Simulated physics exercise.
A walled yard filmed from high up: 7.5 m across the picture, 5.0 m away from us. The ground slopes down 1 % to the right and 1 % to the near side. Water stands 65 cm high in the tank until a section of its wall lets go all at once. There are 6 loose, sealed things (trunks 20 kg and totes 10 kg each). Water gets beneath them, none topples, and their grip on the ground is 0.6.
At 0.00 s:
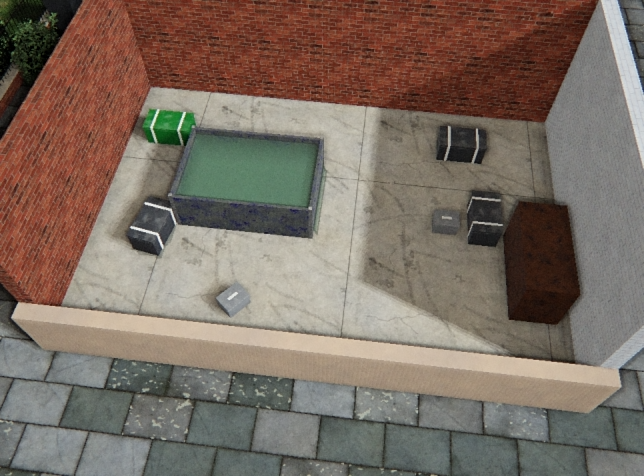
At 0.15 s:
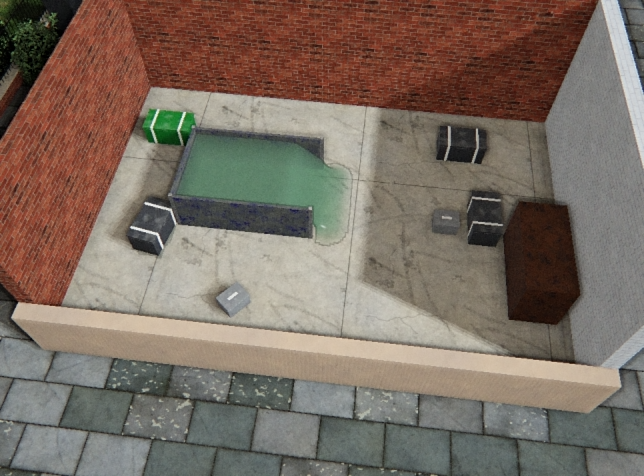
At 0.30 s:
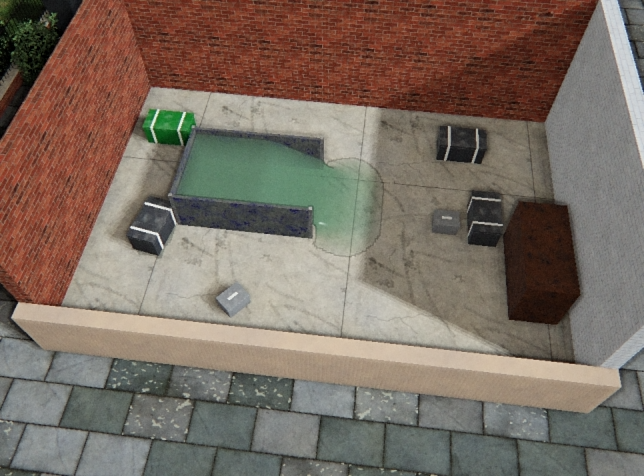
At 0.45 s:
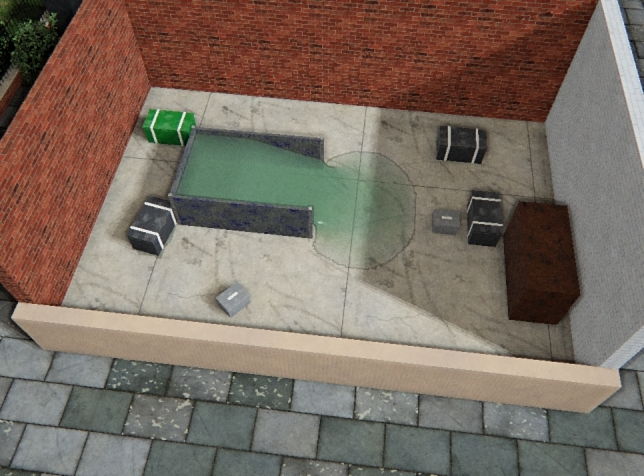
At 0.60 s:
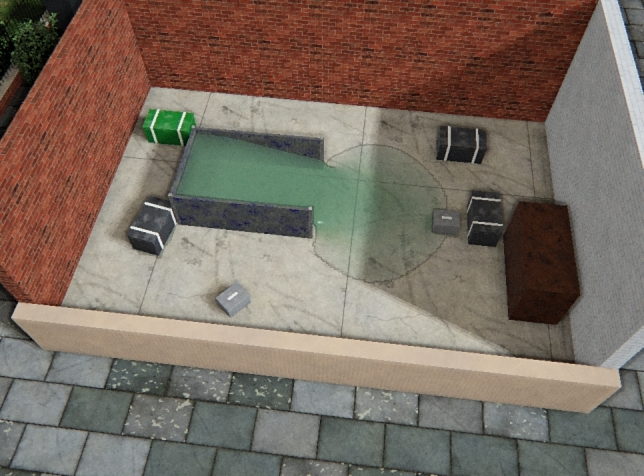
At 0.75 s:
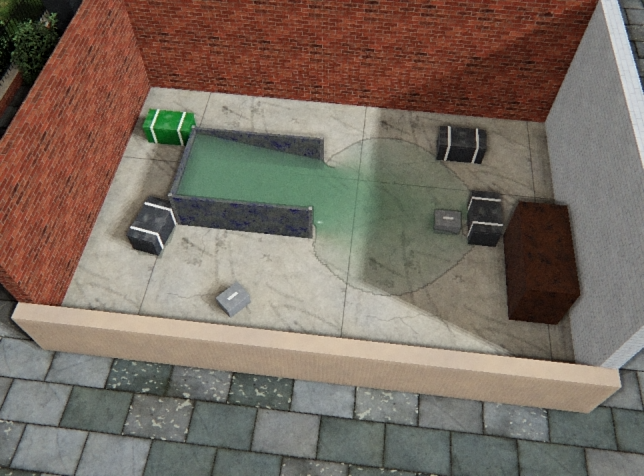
At first, greenish water sits inside a low rectangular enclosure in a walled yard, with strapped boxes scattered around it. Then the enclosure's right side is open and the water pours out, fanning rightward across the paving in a widening, thinning sheet that reaches some of the boxes, which stay put.
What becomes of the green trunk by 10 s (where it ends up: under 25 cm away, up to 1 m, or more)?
The green trunk holds its place.
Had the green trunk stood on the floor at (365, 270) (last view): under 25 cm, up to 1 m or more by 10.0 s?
It travels far.
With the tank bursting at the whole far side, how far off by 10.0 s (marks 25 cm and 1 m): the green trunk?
Then the green trunk gets carried off.
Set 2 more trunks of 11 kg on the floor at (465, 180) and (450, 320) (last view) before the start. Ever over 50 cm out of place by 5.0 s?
In that order: Over, over.
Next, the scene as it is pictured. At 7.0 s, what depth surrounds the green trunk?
About 2 cm.
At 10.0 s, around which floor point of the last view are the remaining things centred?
Around (307, 182).
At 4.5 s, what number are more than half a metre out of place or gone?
By then 2.
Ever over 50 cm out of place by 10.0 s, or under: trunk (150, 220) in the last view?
It is short of it.
After 2.0 s the green trunk is near (168, 120), 0.0 m from its start, aground; 2 afloat.
After 4.5 s the green trunk is near (168, 120), 0.0 m from its start, aground; 3 afloat.
After 7.0 s the green trunk is near (168, 120), 0.0 m from its start, aground; 2 afloat.
After 10.0 s the green trunk is near (168, 120), 0.0 m from its start, aground; 0 afloat.
